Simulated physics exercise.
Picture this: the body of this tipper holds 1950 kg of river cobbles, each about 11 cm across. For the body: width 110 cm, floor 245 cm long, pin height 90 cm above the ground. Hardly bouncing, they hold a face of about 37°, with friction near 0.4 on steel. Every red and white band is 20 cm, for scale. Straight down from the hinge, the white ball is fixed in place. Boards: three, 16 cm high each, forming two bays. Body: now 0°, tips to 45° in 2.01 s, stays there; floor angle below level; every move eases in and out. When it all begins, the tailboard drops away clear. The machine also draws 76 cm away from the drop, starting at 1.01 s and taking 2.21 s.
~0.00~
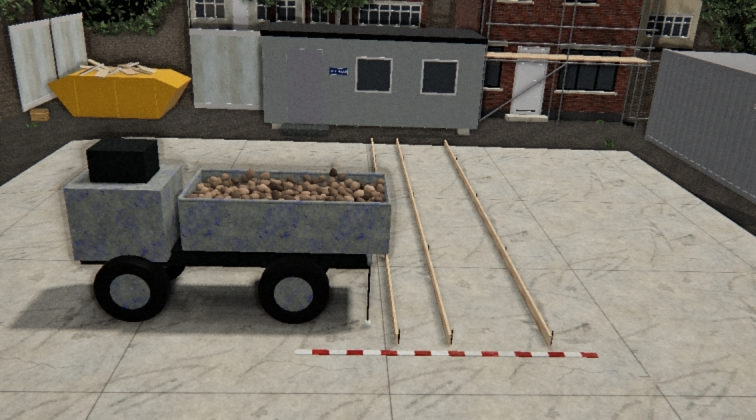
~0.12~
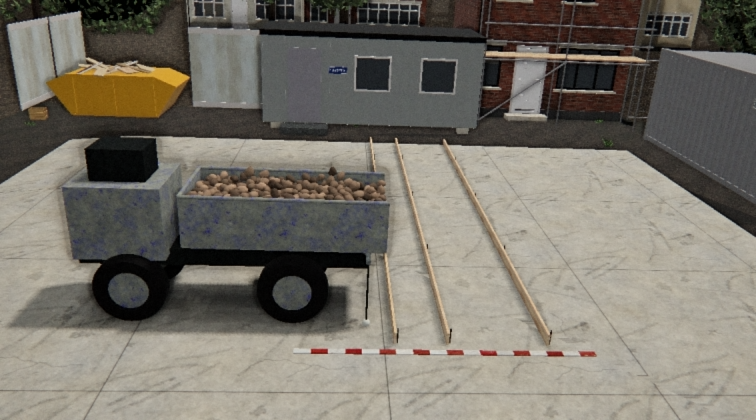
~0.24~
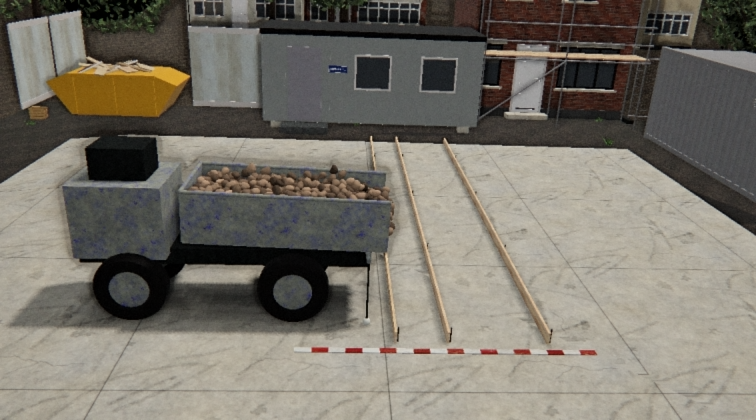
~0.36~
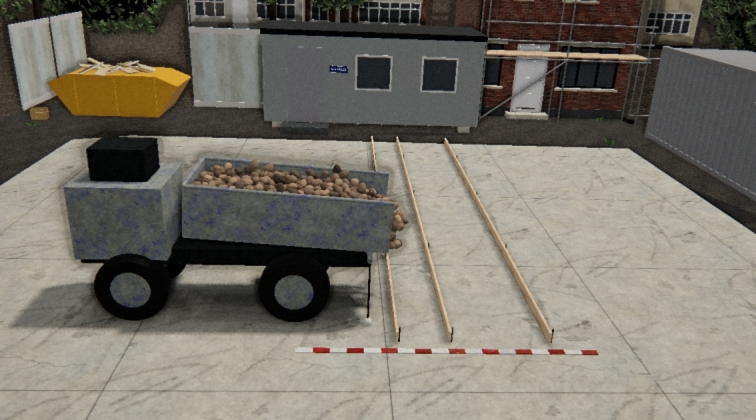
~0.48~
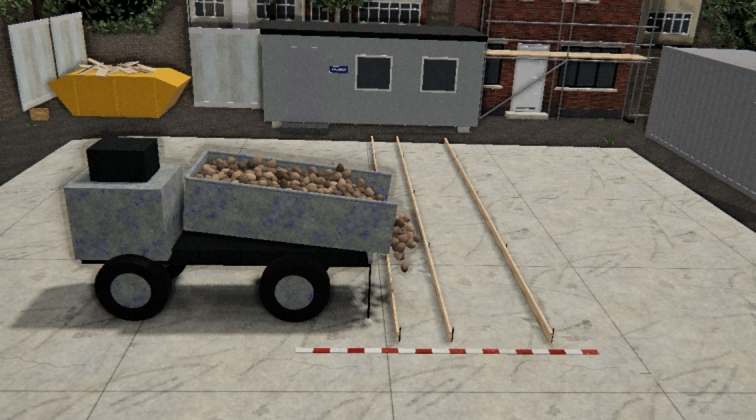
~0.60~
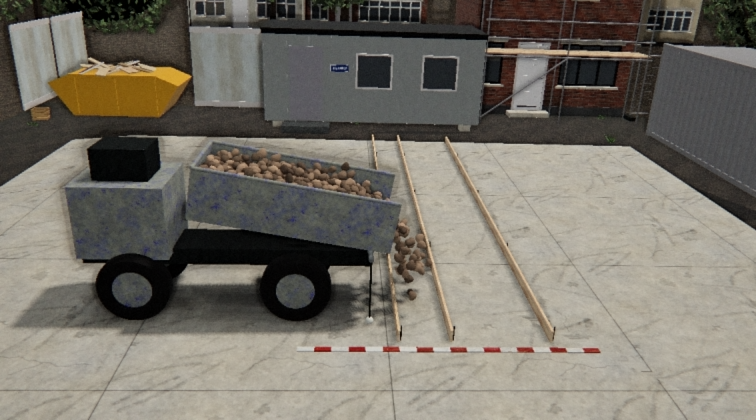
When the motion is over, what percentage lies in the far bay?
Close to 30 percent.
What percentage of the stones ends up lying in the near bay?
Something like 40 out of every hundred parts of the load ends up there.
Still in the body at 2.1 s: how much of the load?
It holds some 20 per cent.
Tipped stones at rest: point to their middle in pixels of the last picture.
Roughly at (414, 293).
After 1.5 s the floor is at 38°; 72 % in the body, 3 % short of the bays, 24 % in the near bay, 1 % in the far bay; the foremost stones are at (457, 292).
After 2.1 s the floor is at 45°; 19 % in the body, 24 % short of the bays, 42 % in the near bay, 14 % in the far bay; the foremost stones are at (500, 301).
After 3.7 s the floor is at 45°; 0 % in the body, 32 % short of the bays, 39 % in the near bay, 29 % in the far bay; the foremost stones are at (550, 315).
After 6.8 s the floor is at 45°; 0 % in the body, 32 % short of the bays, 39 % in the near bay, 29 % in the far bay; the foremost stones are at (550, 315).
